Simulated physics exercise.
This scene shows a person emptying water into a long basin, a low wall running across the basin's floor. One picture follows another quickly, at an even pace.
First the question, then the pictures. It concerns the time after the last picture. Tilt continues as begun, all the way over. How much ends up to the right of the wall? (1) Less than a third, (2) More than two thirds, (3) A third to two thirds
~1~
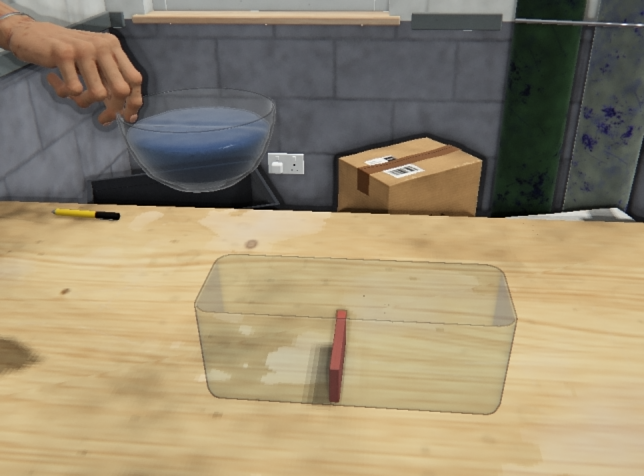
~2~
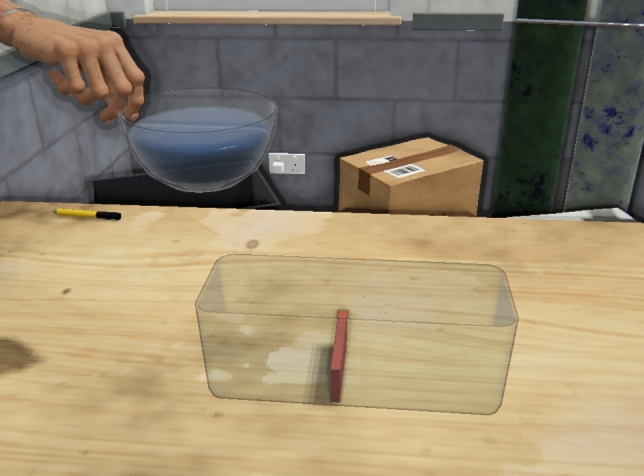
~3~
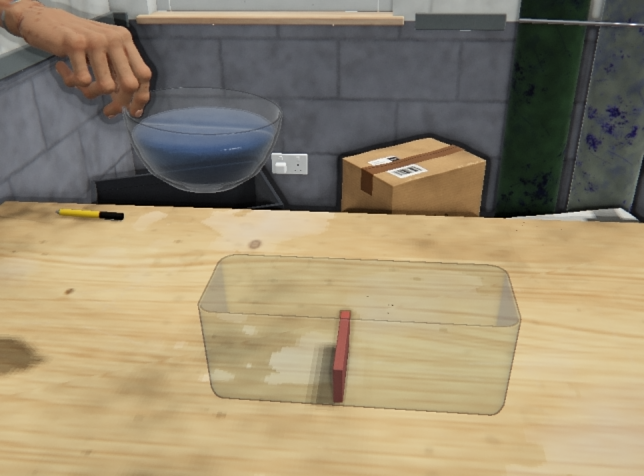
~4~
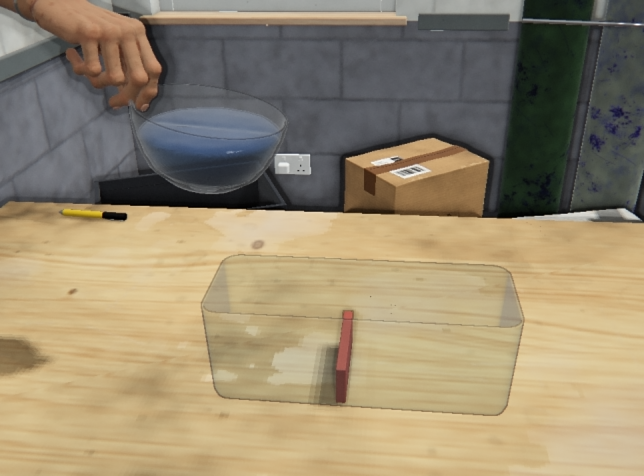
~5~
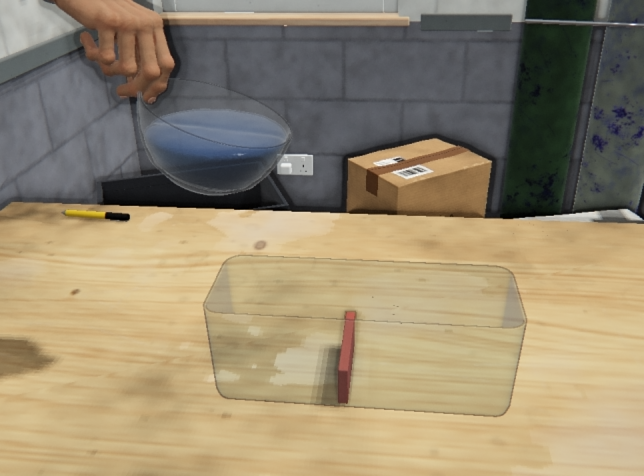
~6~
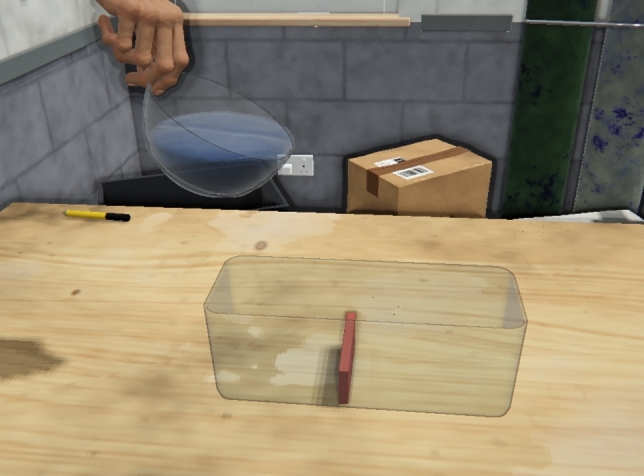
Option 3: A third to two thirds.
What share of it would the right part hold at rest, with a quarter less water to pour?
I'd reckon close to 30 %.
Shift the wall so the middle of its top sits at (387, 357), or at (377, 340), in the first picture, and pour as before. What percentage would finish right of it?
About 30 % for the first and about 5 % for the second.
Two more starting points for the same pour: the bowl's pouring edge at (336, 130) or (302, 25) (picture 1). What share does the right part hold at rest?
About 90 per cent, then about 85 per cent.
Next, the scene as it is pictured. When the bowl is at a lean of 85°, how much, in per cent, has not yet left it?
Amount still in: Approx. 25 %.
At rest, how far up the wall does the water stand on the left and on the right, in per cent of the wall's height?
On the left it sits near 40, while on the right it sits near 30.
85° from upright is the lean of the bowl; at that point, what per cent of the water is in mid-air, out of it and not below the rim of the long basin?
Roughly 50 per cent.
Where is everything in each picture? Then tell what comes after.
It leans 0°; its right rim is at (273, 111); the water meets the walls at (132, 123) and (270, 127); the long basin's rim runs from (206, 282) to (509, 296); the wall's top is at (338, 339), in the first picture.
It leans 1°; its right rim is at (275, 113); the water meets the walls at (134, 123) and (271, 127), in the second picture.
It leans 5°; its right rim is at (280, 119); the water meets the walls at (138, 123) and (276, 130), in the third picture.
It leans 11°; its right rim is at (286, 128); the water meets the walls at (144, 121) and (282, 133), in the fourth picture.
It leans 20°; its right rim is at (290, 139); the water meets the walls at (150, 123) and (288, 136), in the fifth picture.
It leans 29°; its right rim is at (291, 153); the water meets the walls at (154, 126) and (290, 142); 2 per cent is over the edge, in the sixth picture.
A moment on, the bowl is tipped on its side and 26 per cent is still to pour, 6 is left of the wall and 19 right of it.
Next, the bowl is tipped on its side and 2 per cent is still to pour, 42 is left of the wall and 48 right of it.
Then the bowl is tipped on its side and 0 per cent is still to pour, 52 is left of the wall and 46 right of it.
Later the bowl is tipped on its side and 0 per cent is still to pour, 52 is left of the wall and 47 right of it.
Finally, 52 per cent lies left of the wall, 47 right of it and 1 outside.
